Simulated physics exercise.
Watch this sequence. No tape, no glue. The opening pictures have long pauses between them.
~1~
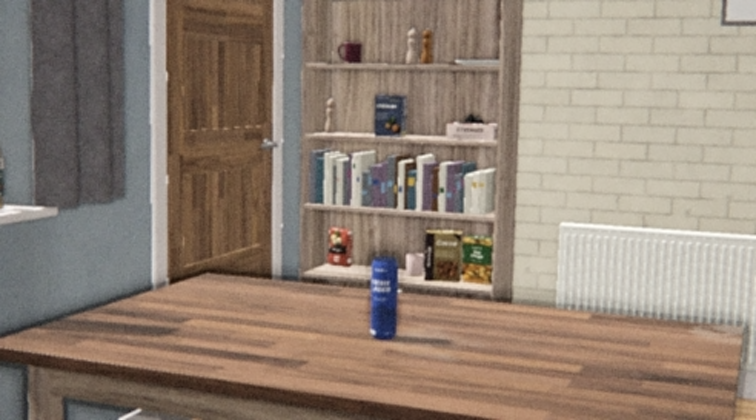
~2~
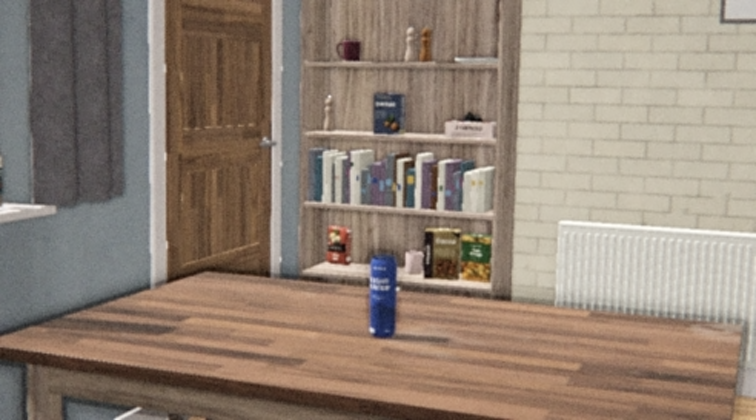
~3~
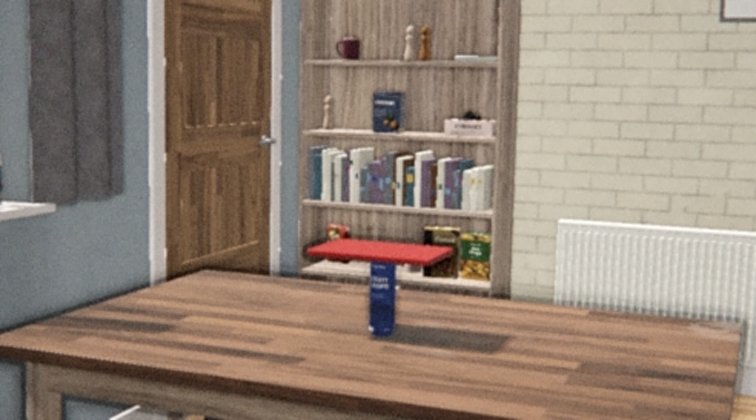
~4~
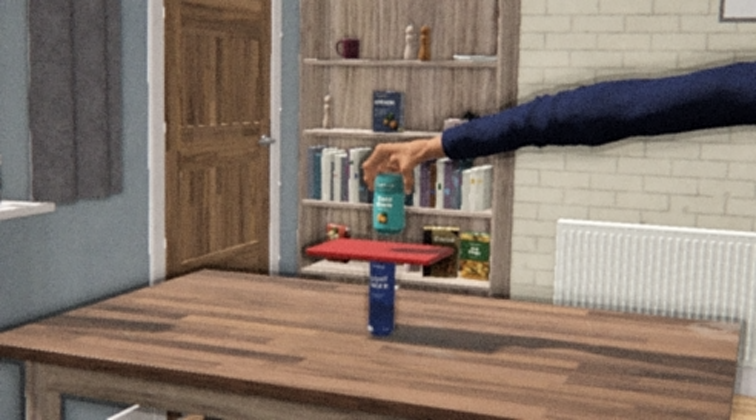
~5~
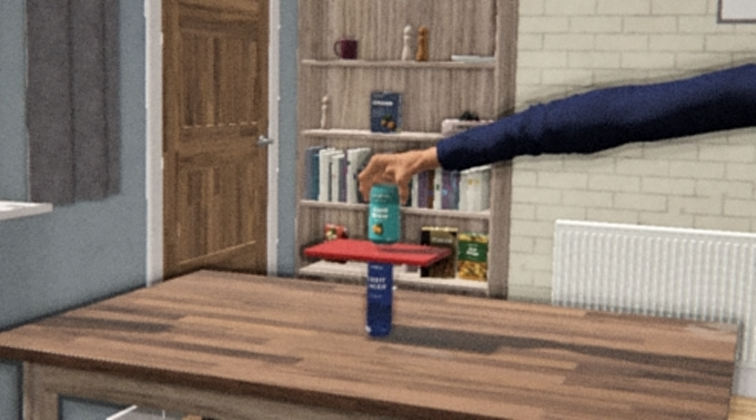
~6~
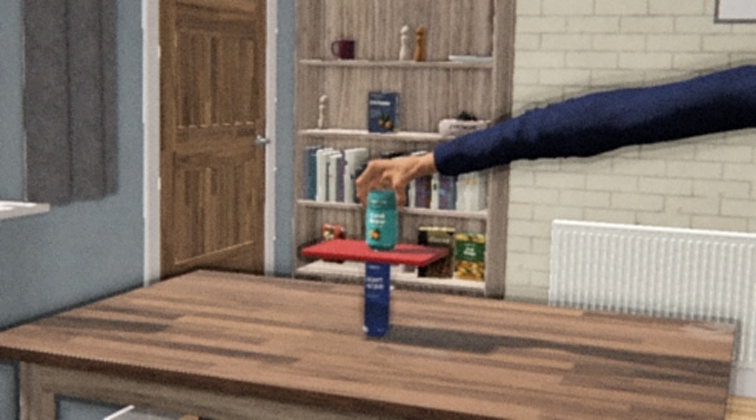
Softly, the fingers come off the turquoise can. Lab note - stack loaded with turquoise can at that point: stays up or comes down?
Observed: Stays up.
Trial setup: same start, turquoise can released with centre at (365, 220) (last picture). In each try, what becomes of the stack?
Stands.
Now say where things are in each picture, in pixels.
In the first frame, the last thing is not in view yet; blue can (384, 298).
In the second frame, the last thing is not in view yet; blue can (383, 297).
In the third frame, the last thing is not in view yet; blue can (383, 295).
The fourth frame shows still above its spot; turquoise can (389, 204); blue can (382, 295).
The fifth frame shows still above its spot; turquoise can (385, 215); blue can (380, 295).
The sixth frame shows set down, still held; turquoise can (382, 221); blue can (377, 295).
Then, 0.50 s after the last picture, nothing has stirred.
Then, 1.30 s after the last picture, turquoise can resting near (382, 221).
At rest, all 3 in place. Seen from the same camera at the end, turquoise can near (382, 221). The stack holds.
